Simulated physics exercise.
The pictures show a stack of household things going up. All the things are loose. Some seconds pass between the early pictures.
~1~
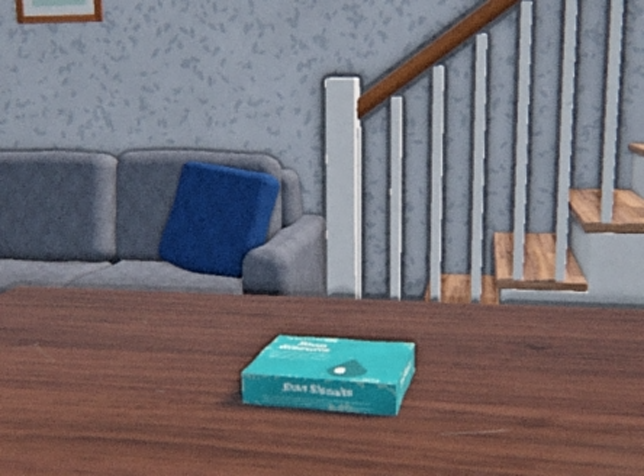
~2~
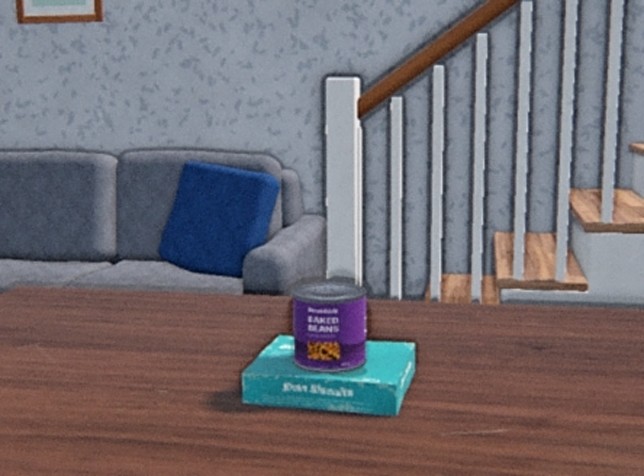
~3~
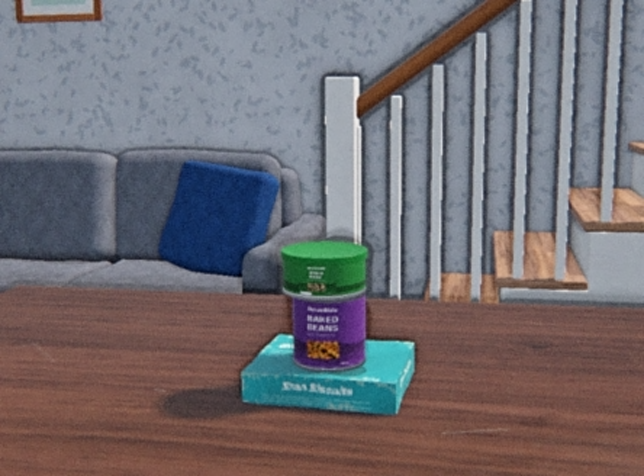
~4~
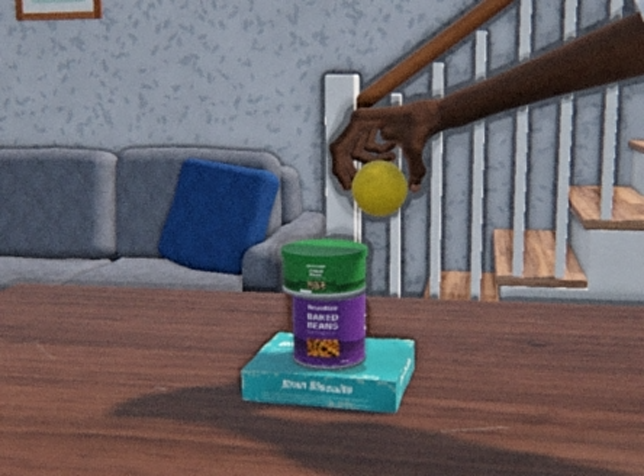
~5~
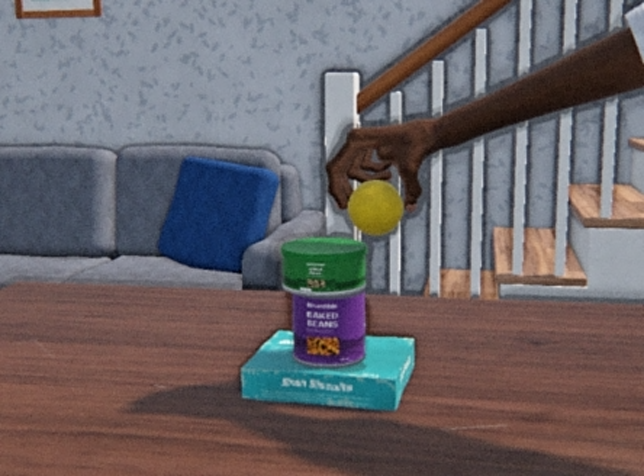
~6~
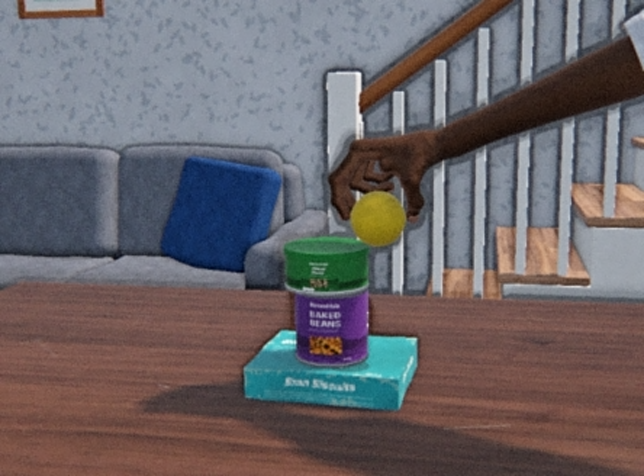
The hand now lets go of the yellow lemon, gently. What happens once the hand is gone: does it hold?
It gives way.
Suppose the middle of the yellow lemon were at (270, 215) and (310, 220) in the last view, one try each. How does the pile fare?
First, it gives way; second, it stays up.
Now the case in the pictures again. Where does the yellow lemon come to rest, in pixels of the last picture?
At about (504, 372).
Then, 0.30 s past the last view, yellow lemon now fallen.
Then, 0.40 s past the last view, things are still on the move.
Then, 0.50 s past the last view, as before.
Finally, fallen, yellow lemon; the other 3 still in place. Final places as the last picture's camera would see them, yellow lemon near (504, 372). The pile loses its balance.
